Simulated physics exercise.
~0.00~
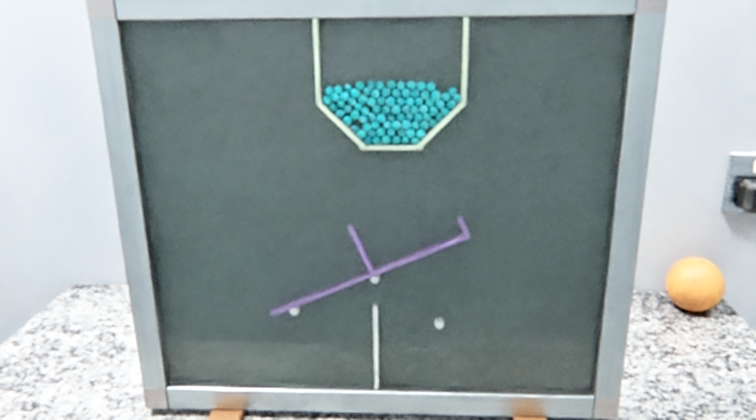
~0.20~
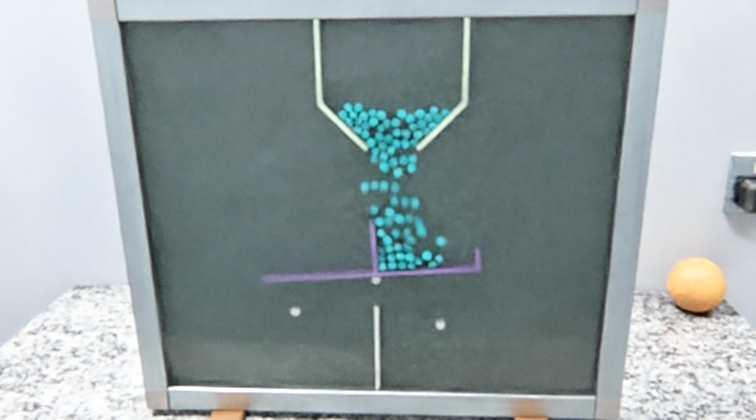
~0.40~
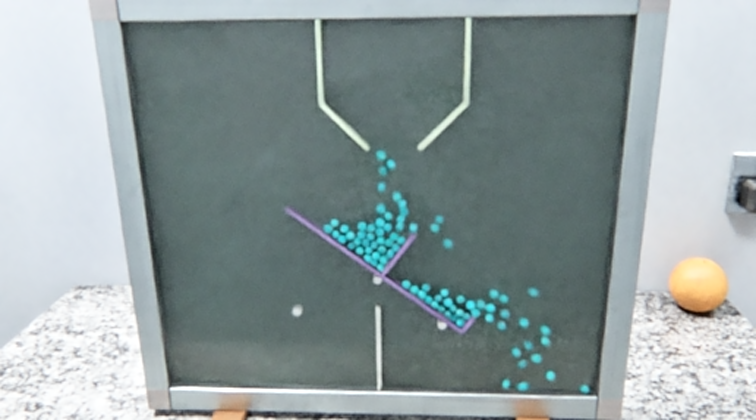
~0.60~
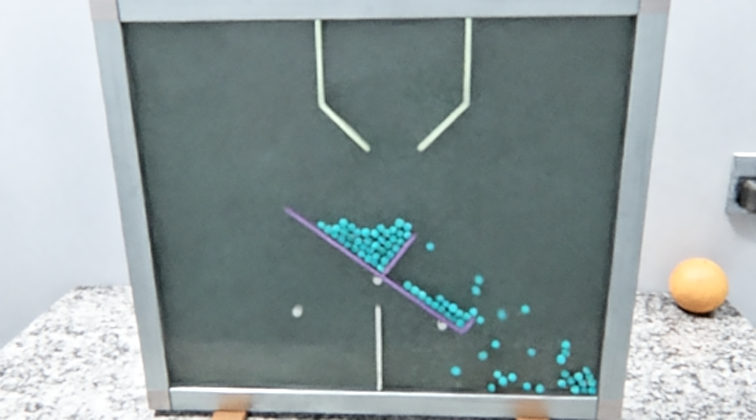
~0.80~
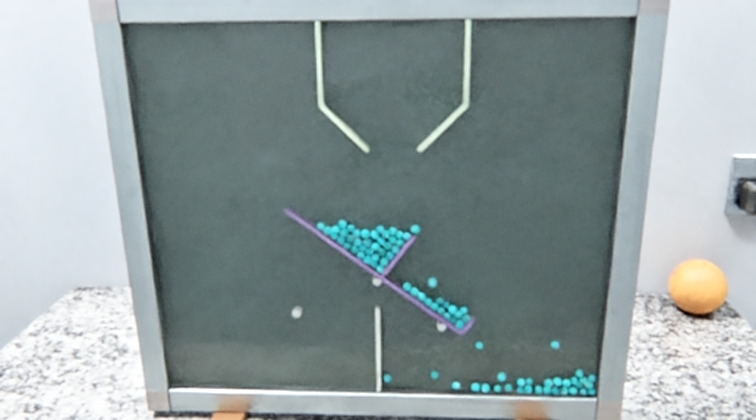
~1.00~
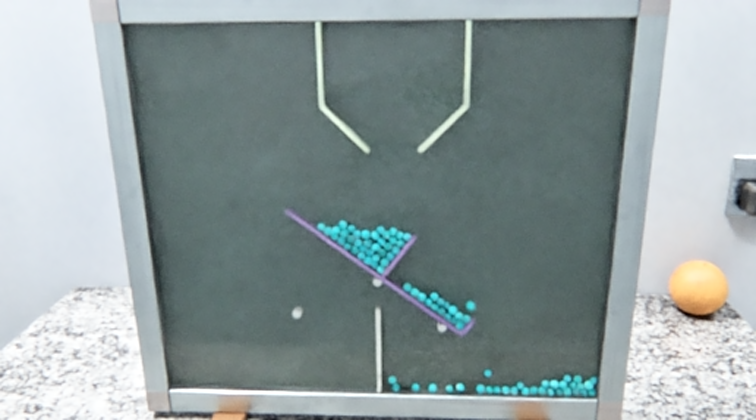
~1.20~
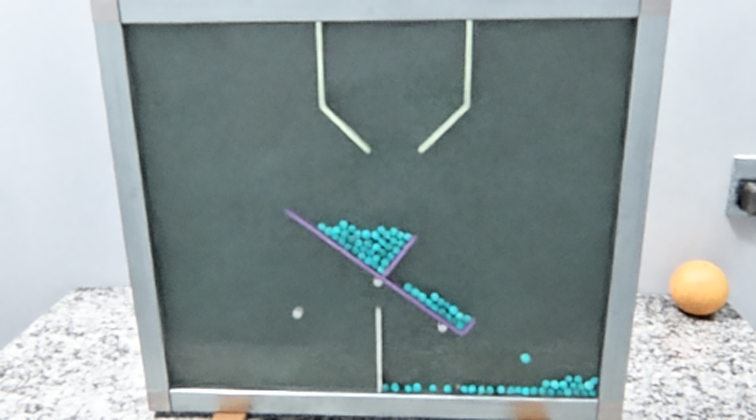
Turquoise beads poured from the hopper onto a purple tray, which tipped down to the right and spilled some into the right bin, where they bounced and spread out flat, while most stayed on the tilted tray and the left bin remained empty.
